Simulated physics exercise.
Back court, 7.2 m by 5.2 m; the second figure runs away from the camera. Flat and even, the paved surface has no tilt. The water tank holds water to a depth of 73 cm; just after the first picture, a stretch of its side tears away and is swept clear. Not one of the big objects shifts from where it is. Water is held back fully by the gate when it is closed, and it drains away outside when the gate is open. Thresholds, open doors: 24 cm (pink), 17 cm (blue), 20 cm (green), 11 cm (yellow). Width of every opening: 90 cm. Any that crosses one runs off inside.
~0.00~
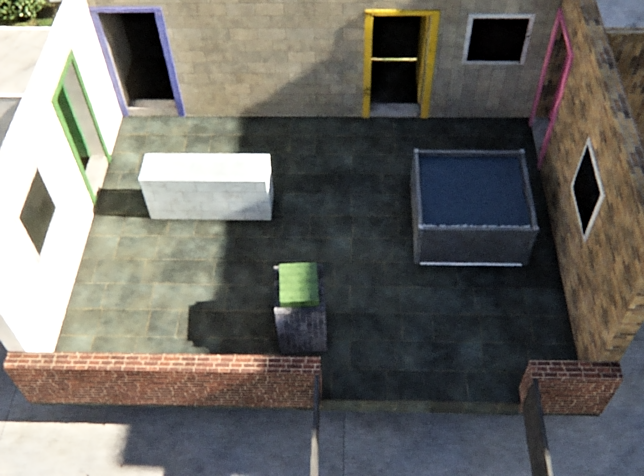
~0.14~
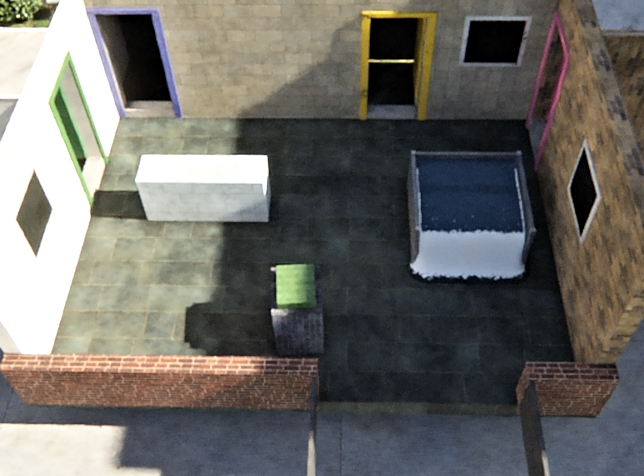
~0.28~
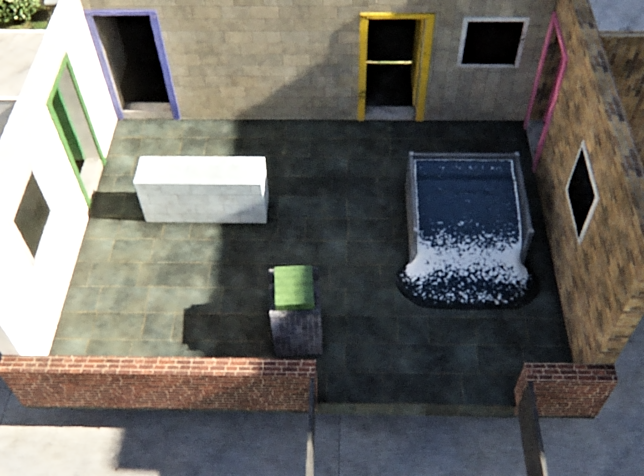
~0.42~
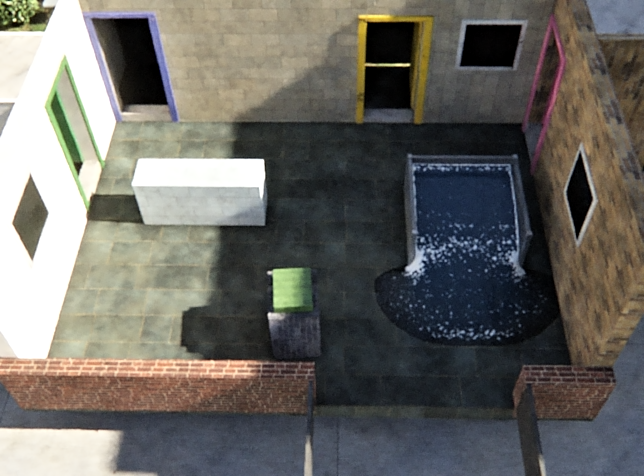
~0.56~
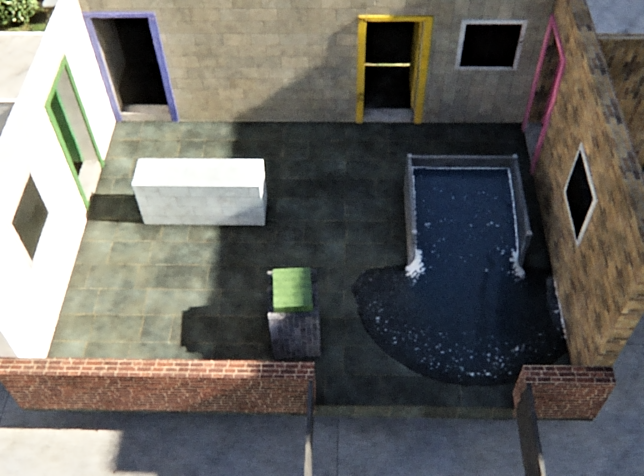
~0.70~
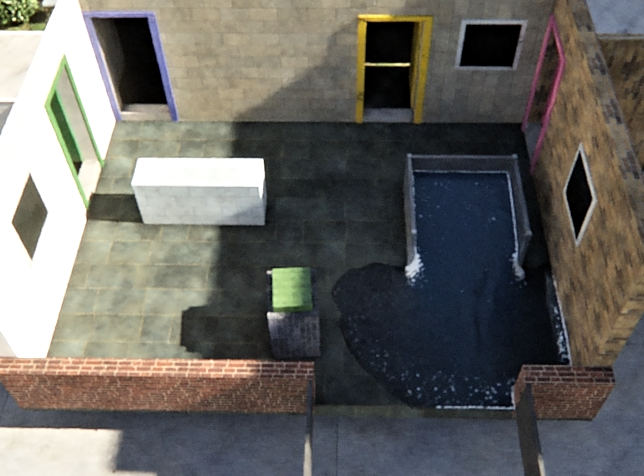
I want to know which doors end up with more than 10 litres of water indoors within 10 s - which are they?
My prediction: Pink door: Limit not crossed; blue door: Limit not crossed; green door: Limit not crossed; yellow door: Limit not crossed.
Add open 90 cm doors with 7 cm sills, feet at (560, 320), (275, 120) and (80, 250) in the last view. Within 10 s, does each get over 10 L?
In that order: Above, under, below.
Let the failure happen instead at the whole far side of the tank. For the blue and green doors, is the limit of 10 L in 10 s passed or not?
Against that limit: Blue not over, green under.
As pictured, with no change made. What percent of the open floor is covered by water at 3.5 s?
Covered: Roughly 25 per cent.
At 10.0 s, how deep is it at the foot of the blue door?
It comes to near 0.0 cm.
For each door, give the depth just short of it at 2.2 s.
You'd see pink at 0 cm, blue at 0 cm, green at 0 cm and yellow at 0 cm.
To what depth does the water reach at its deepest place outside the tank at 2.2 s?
Max depth: About 26 centimetres.
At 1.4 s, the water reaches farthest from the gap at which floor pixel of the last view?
Around pixel (278, 388).
After 1.4 s water covers 20 % of the floor and is deepest (42 cm) near (564, 393); pink door not reached, blue door not reached, green door not reached, yellow door not reached.
After 2.2 s water covers 20 % of the floor and is deepest (26 cm) near (564, 393); pink door not reached, blue door not reached, green door not reached, yellow door not reached.
After 3.5 s water covers 25 % of the floor and is deepest (12 cm) near (537, 392); pink door not reached, blue door not reached, green door not reached, yellow door not reached.
After 6.0 s water covers 35 % of the floor and is deepest (7 cm) near (503, 128); pink door 3 cm at the sill, 0 L in, blue door not reached, green door not reached, yellow door not reached.
After 10.0 s water covers 45 % of the floor and is deepest (3 cm) near (517, 143); pink door 2 cm at the sill, 0 L in, blue door not reached, green door not reached, yellow door 1 cm at the sill, 0 L in.
